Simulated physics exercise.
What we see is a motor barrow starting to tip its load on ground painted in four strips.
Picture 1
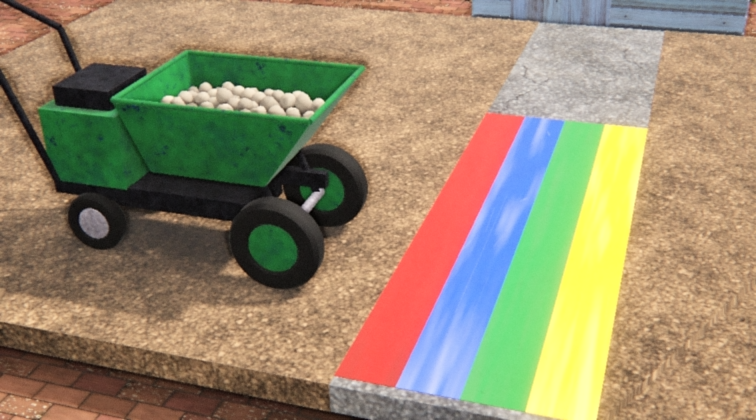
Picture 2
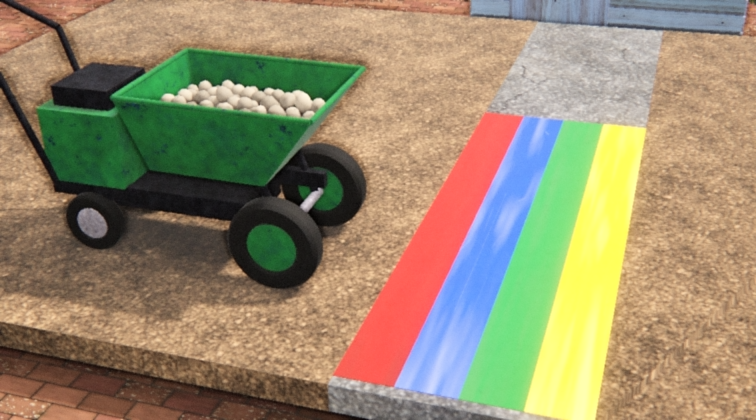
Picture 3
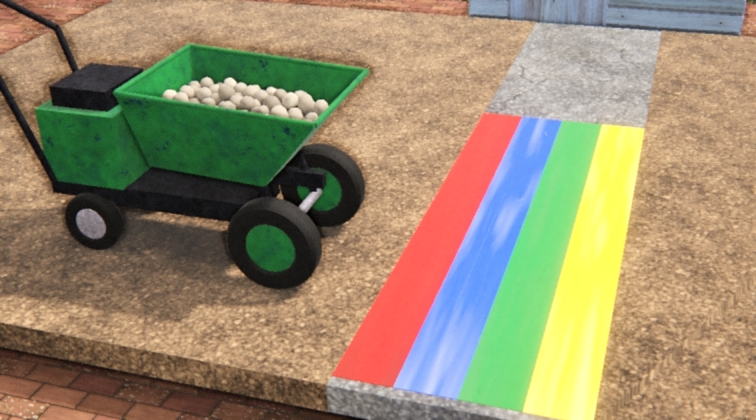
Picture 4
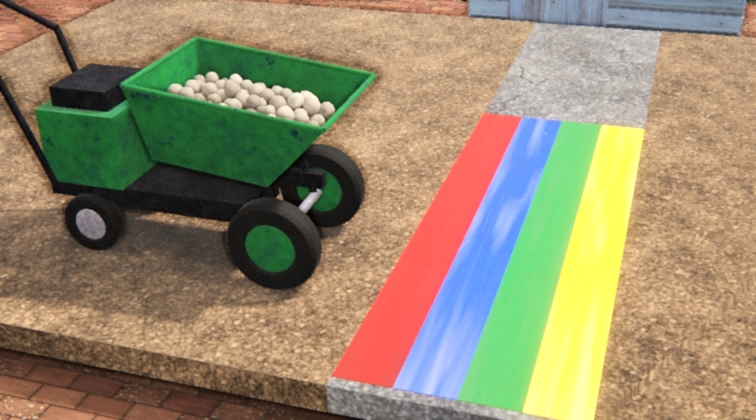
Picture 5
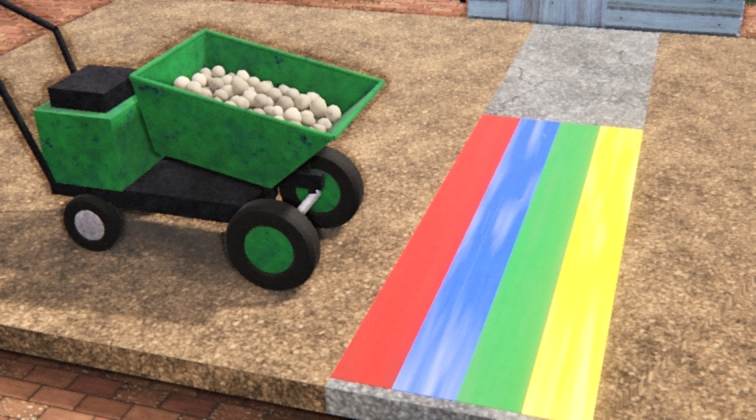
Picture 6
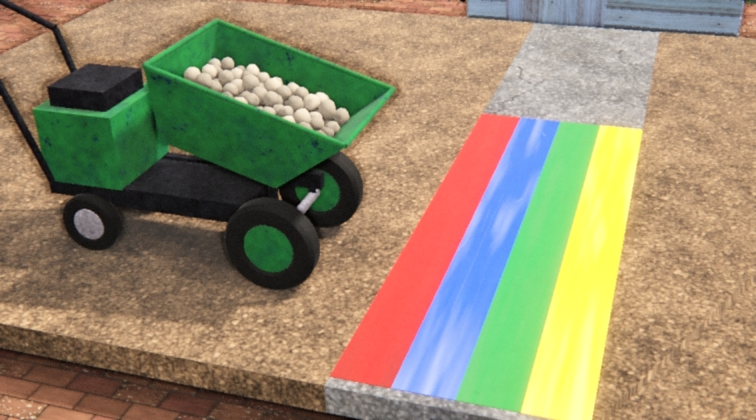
A green motor barrow's skip of pale pebbles tilts forward to the right beside coloured strips.
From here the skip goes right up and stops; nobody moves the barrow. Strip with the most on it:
Blue strip.
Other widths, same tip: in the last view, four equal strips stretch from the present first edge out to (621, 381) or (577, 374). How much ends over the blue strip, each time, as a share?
40 and 40 percent, roughly.
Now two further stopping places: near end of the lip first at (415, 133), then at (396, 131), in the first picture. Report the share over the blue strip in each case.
You'd get 0 in a hundred the first time and 0 in a hundred the second.
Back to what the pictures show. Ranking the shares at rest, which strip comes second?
That would be that green strip.
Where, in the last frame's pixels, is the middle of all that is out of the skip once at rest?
(491, 272).
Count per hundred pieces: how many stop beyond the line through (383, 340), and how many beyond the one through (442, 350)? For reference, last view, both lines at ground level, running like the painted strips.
About 100 % and 60 %.
Just after the last frame, skip tipped steeply; every one in the skip.
A moment on, skip tipped steeply; the larger part in the skip; just a few over the red strip; about a tenth over the blue strip; just a few over the green strip; just a few falling.
Further on, skip tipped right over; roughly a quarter in the skip; about a tenth over the red strip; roughly a third over the blue strip; roughly a quarter over the green strip; about a tenth over the yellow strip; just a few off the paint.
When it is over, skip tipped right over; just a few in the skip; roughly a quarter over the red strip; roughly a third over the blue strip; roughly a quarter over the green strip; about a tenth over the yellow strip; just a few off the paint.
